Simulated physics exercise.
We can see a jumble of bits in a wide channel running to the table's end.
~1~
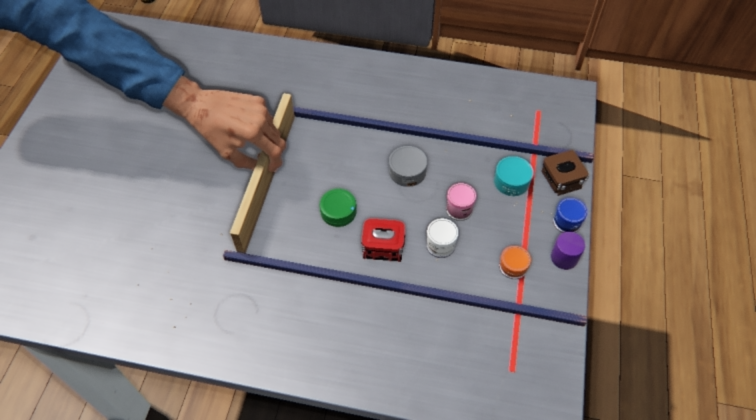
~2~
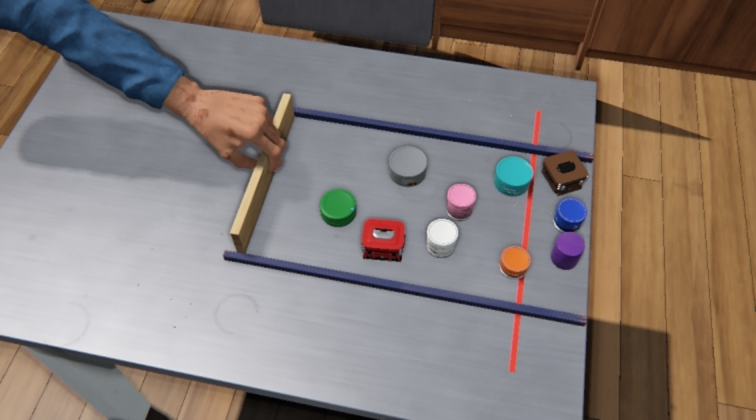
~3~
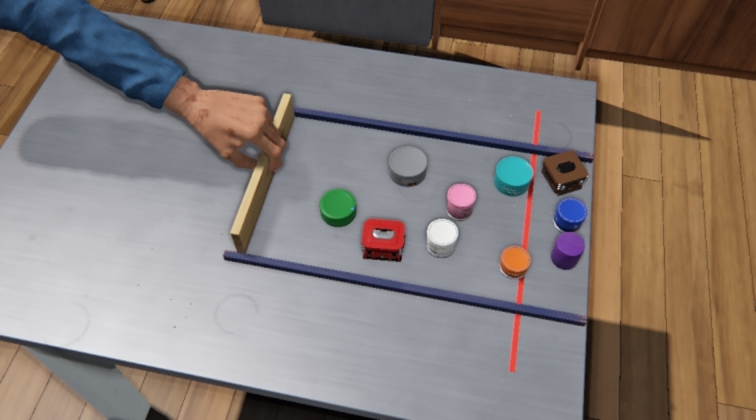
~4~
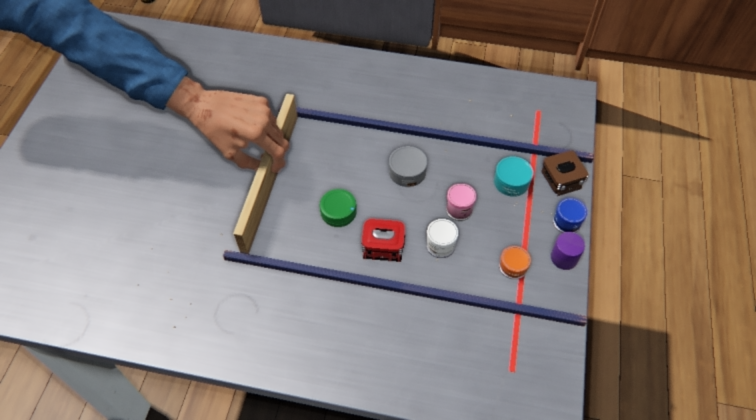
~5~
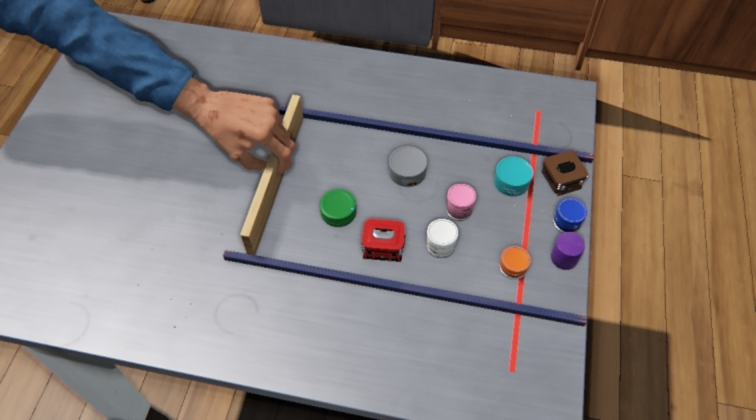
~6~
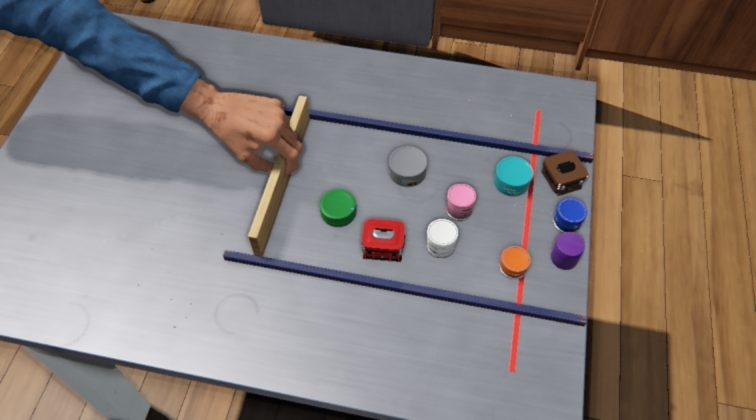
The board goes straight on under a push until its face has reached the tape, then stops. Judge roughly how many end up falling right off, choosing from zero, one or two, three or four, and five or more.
Just one or two tumble.
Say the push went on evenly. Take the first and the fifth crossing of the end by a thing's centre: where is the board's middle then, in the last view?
Its centre point is roughly (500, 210) and later (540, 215).
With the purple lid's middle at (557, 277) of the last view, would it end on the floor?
From that start, the object then does not stay.
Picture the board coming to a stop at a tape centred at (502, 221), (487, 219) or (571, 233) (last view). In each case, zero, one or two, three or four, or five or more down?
Lab note - count per position: Just one or two; zero; more than four.
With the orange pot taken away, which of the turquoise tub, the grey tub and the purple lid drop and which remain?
In that case the turquoise tub stays where it is, the grey tub stays where it is, the purple lid goes off the edge.
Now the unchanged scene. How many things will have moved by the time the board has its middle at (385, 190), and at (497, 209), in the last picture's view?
The number moved is 3 and then 9.
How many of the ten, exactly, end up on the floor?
The number is 2.
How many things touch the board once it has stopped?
The count in contact is 4.
Soon after, none off yet; blue pot at rest near (570, 216); purple lid at rest near (568, 251); brown case at rest near (564, 173).
At rest, the number that fall off is one or two; fallen, brown case and purple lid.
